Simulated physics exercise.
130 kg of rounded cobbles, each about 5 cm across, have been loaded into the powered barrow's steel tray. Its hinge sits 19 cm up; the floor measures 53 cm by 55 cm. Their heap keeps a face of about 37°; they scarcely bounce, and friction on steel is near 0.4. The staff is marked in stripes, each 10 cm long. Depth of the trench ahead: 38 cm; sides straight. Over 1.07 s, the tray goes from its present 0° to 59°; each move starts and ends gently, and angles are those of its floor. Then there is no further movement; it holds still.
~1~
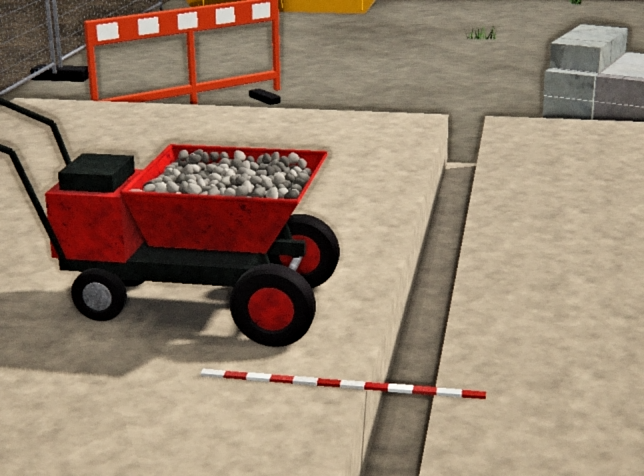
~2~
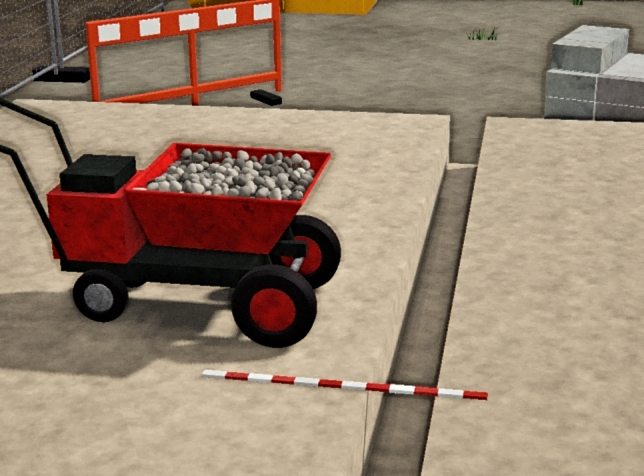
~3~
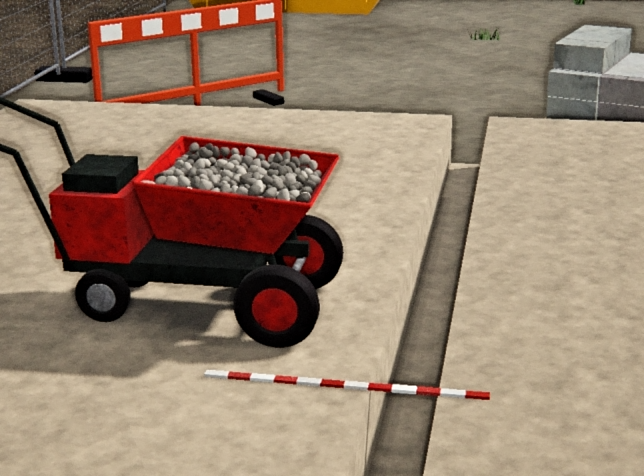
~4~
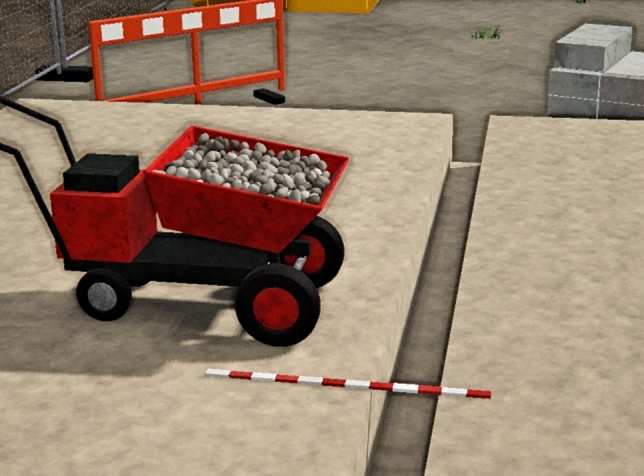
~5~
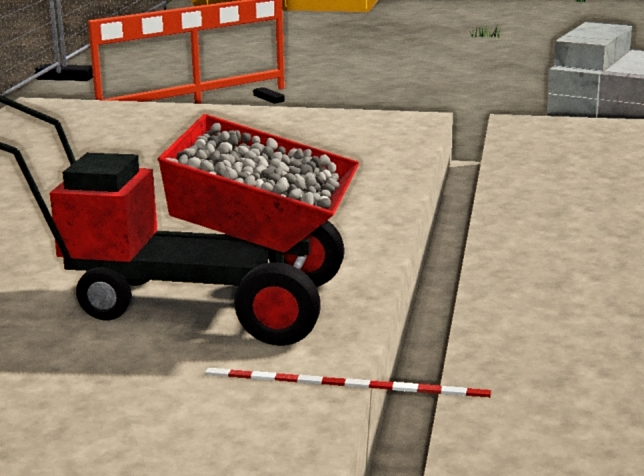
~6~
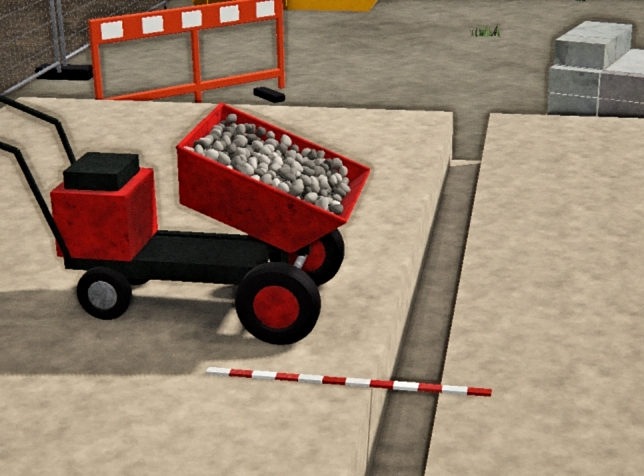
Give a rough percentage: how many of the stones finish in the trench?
41 %.
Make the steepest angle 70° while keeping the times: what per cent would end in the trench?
Then close to 65 per cent.
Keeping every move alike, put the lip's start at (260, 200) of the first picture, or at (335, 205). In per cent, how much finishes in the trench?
Roughly 50 in a hundred from the first, 20 in a hundred from the second.
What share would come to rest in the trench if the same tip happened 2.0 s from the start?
Roughly 50% would finish there.
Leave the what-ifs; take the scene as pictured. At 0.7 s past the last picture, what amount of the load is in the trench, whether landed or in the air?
10 per cent, give or take.
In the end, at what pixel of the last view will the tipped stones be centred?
Middle at around (434, 382), I'd say.
Then, 0.4 s after the last picture the floor is at 50°, 100 % in the tray; the foremost stones are at (381, 241).
Then, 0.7 s after the last picture the floor is at 59°, 87 % in the tray, 12 % in the trench, 2 % past the trench; the foremost stones are at (465, 321).
Then, 1.1 s after the last picture the floor is at 59°, 61 % in the tray, 24 % in the trench, 15 % past the trench; the foremost stones are at (525, 332).
Then, 3.0 s after the last picture the floor is at 59°, 44 % in the tray, 41 % in the trench, 15 % past the trench; the foremost stones are at (609, 315).
